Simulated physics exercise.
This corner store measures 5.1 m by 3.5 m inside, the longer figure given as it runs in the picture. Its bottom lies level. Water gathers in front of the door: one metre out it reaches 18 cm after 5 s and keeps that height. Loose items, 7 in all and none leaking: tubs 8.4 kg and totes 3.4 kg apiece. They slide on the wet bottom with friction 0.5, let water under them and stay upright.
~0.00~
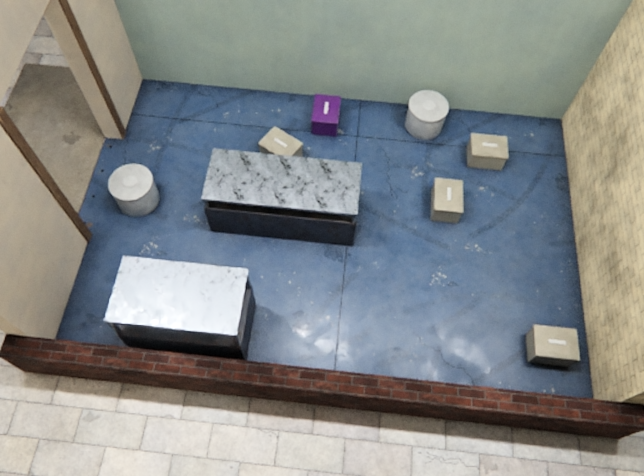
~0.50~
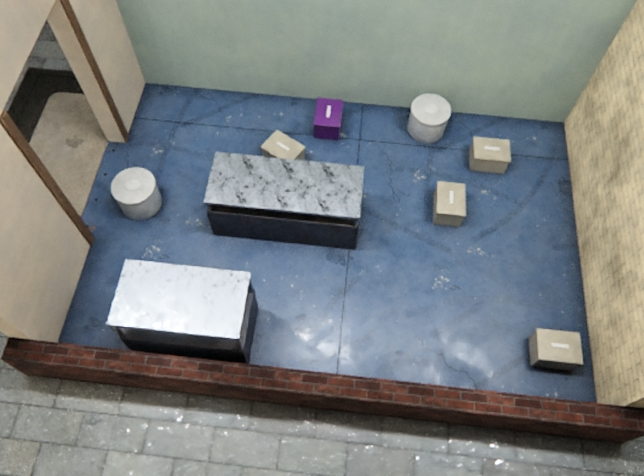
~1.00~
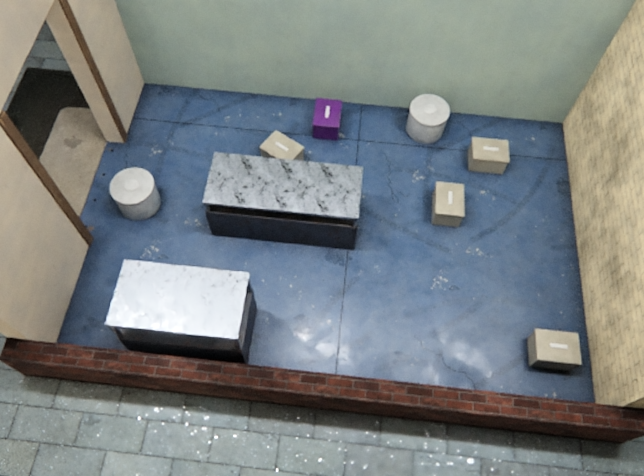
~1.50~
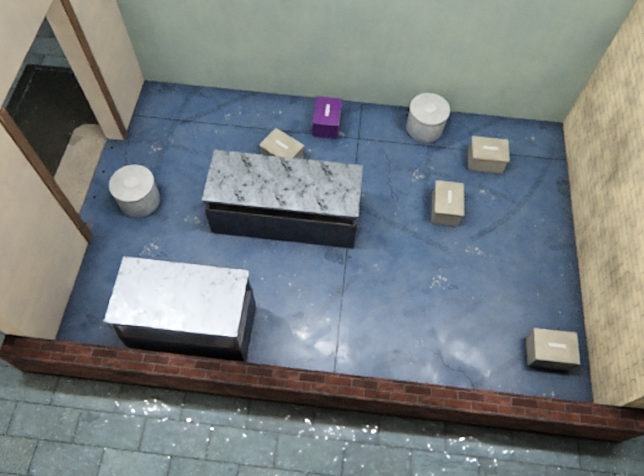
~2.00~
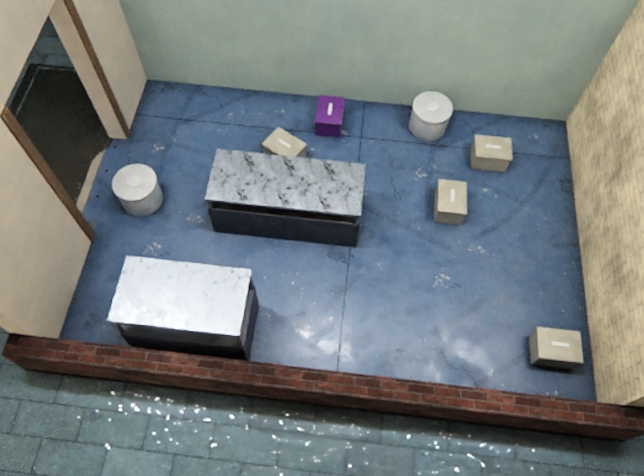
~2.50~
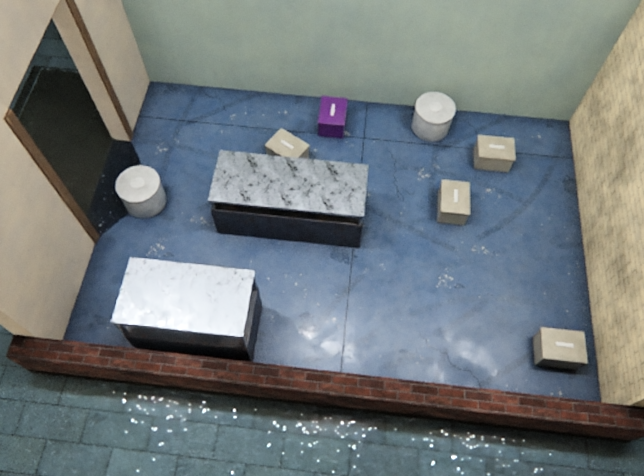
Water darkens the paving outside and edges through the left doorway while the totes stay still.
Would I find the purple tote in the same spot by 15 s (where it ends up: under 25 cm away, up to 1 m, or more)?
Purple tote ends far away.
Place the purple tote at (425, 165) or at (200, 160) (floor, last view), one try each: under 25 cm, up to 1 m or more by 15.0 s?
In that order: It ends far away; it travels far.
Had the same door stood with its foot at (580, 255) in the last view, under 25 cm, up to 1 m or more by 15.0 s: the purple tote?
In that case the purple tote ends far away.
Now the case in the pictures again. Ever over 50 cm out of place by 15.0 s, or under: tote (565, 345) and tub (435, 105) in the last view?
In that order: Less, more.
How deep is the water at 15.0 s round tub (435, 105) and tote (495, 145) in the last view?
About 10 and 10 cm.
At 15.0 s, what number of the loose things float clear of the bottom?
I count 7.
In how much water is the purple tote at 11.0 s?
Roughly 8 cm.
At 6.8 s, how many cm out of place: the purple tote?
Roughly 80 cm by then.
After 3.5 s the purple tote is near (333, 110), 0.0 m from its start, aground; 0 afloat.
After 6.8 s the purple tote is near (407, 117), 0.8 m from its start, afloat; 3 afloat.
After 11.0 s the purple tote is near (515, 247), 2.5 m from its start, afloat; 6 afloat.
After 15.0 s the purple tote is near (504, 203), 2.2 m from its start, afloat; 7 afloat.
